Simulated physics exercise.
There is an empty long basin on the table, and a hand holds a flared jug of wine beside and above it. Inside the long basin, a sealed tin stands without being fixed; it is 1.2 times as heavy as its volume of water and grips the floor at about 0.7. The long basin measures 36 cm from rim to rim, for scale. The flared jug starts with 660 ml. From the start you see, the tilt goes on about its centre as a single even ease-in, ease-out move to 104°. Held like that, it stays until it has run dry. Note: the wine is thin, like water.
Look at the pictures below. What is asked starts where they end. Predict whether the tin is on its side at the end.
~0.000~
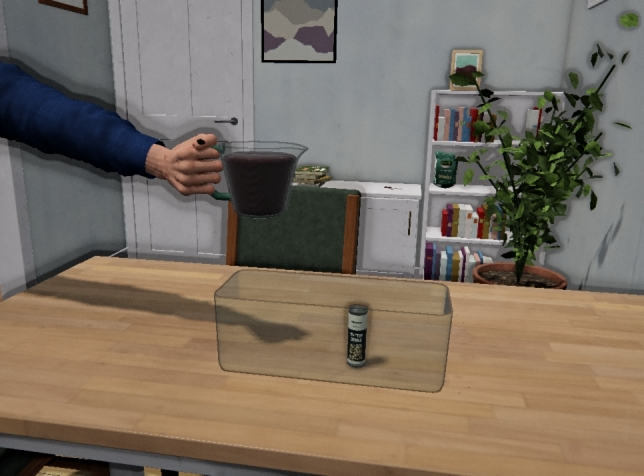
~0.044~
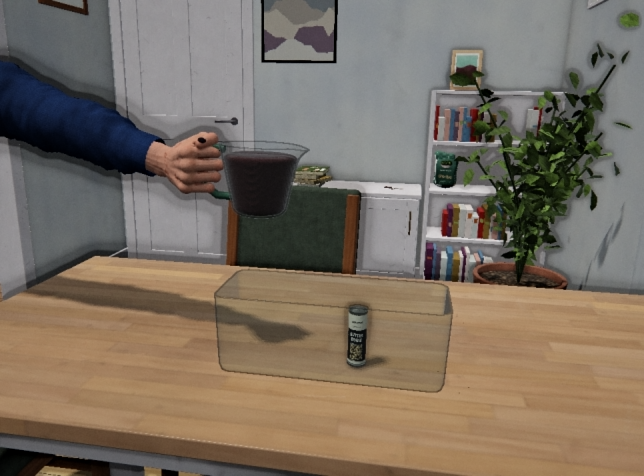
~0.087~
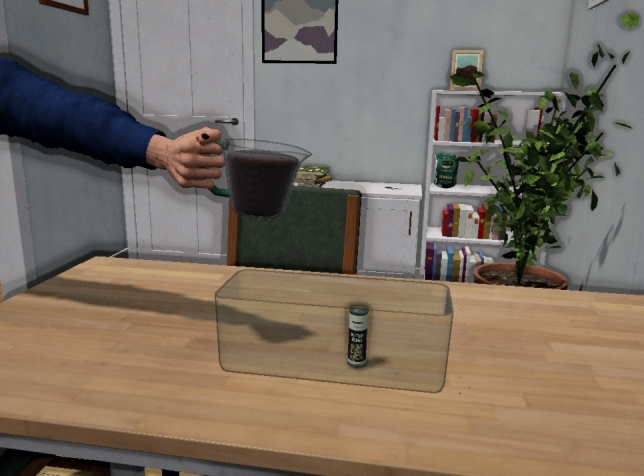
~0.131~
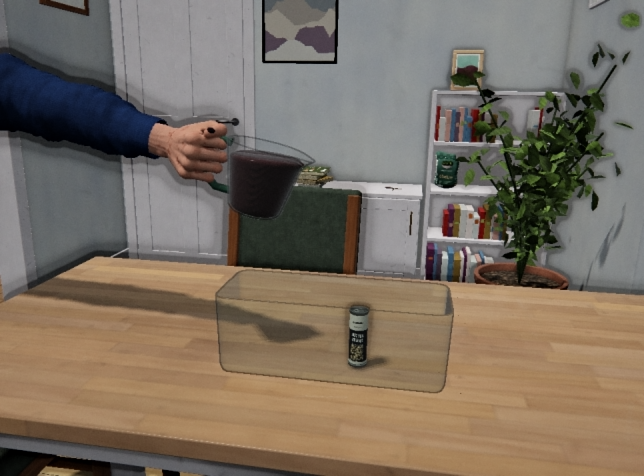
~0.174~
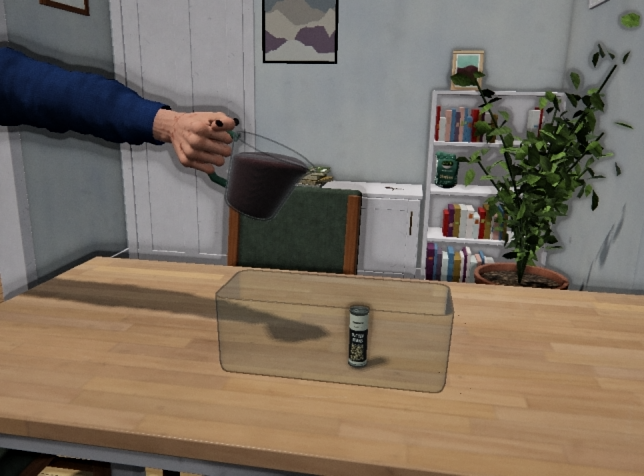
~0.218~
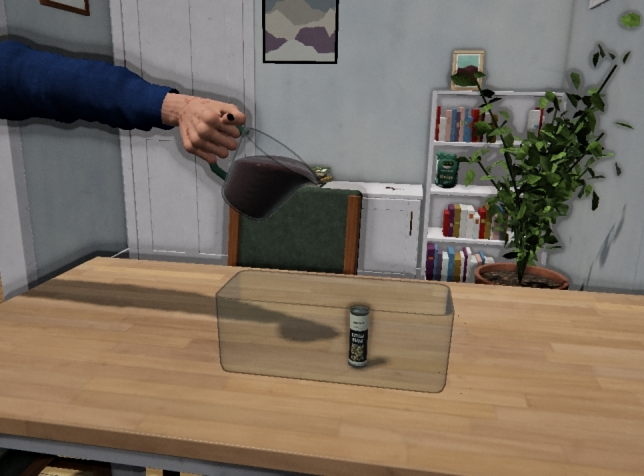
The tin is on its side.
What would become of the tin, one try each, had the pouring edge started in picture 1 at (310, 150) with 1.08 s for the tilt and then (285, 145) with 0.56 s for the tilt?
Try 1: Tipped over; try 2: Still standing.
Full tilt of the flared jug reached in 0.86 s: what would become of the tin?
The tin tumbles.
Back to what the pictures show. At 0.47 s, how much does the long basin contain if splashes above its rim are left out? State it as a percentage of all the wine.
About 24%.
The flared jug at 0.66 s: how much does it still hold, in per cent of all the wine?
Close to 5 percent of the whole amount.
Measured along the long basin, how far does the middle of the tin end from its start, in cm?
Looks like roughly 8.5 cm in total.
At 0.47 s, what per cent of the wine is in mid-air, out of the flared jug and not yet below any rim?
Estimate: About 40 % of all of it.
By 0.47 s the tilt is 98° and 37 per cent is still to pour; the tin stands where it began.
By 0.66 s the tilt is 104° and 5 per cent is still to pour; the tin leans 9°.
By 0.85 s the tilt is 104° and 0 per cent is still to pour; the tin lies on its side.
By 1.06 s the tilt is 104° and 0 per cent is still to pour; the tin lies on its side.
At rest the tin lies on its side.
